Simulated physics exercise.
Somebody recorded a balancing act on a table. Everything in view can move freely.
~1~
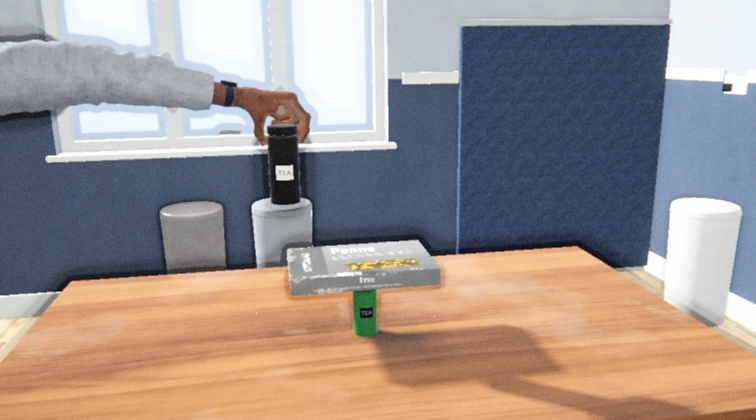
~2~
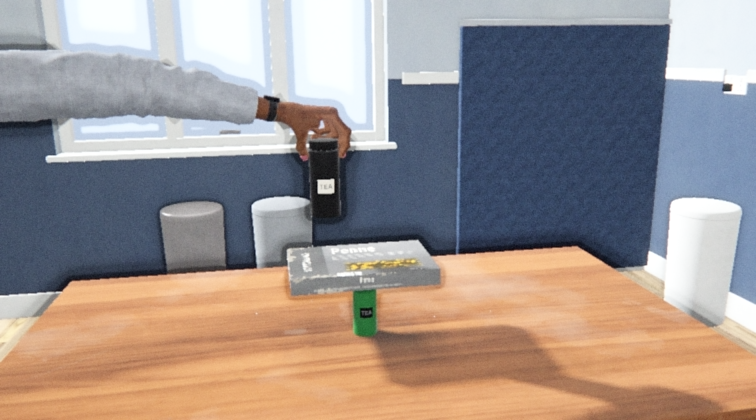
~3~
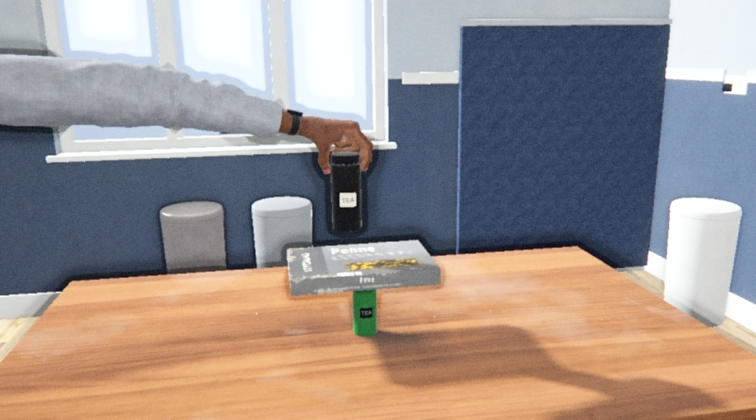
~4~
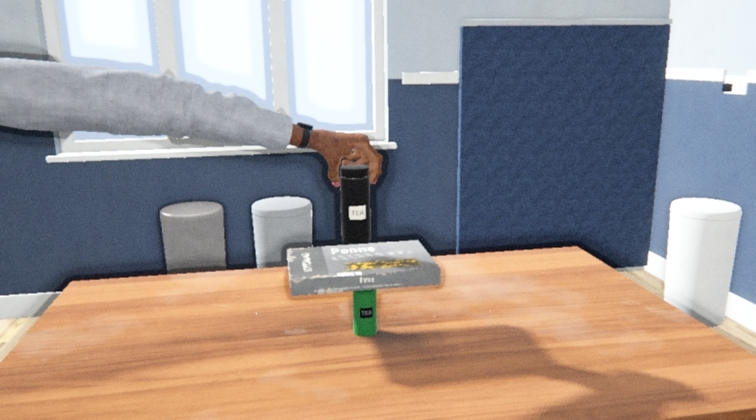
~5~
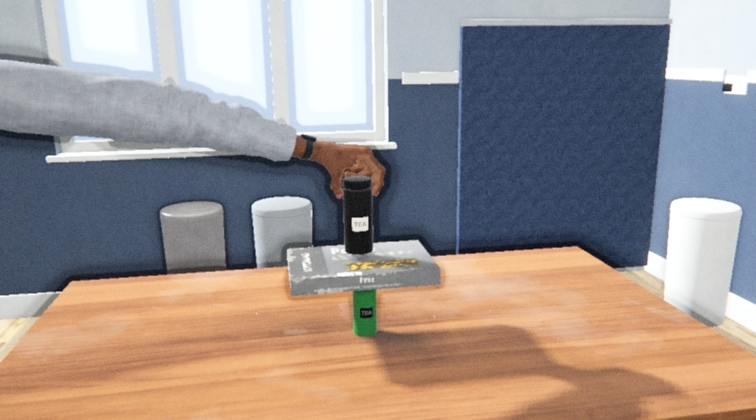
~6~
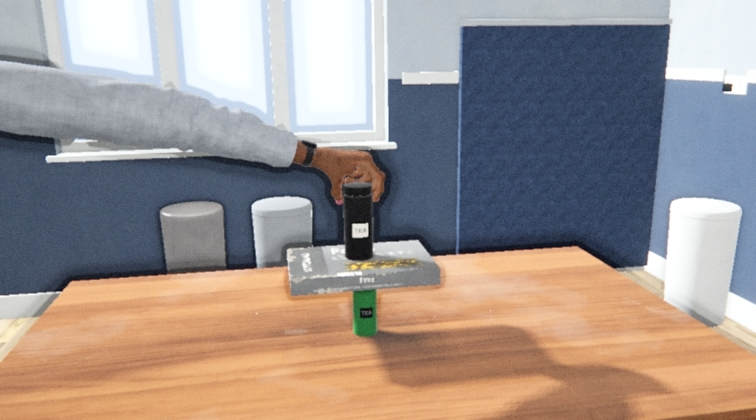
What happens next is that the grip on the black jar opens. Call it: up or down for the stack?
Up - it stays standing.
Then, 0.30 s on from there, no change.
Then, 0.70 s on from there, black jar resting near (358, 222).
In the end, all 3 unmoved. At the end, from the last picture's camera, black jar near (358, 222). The stack stays up.
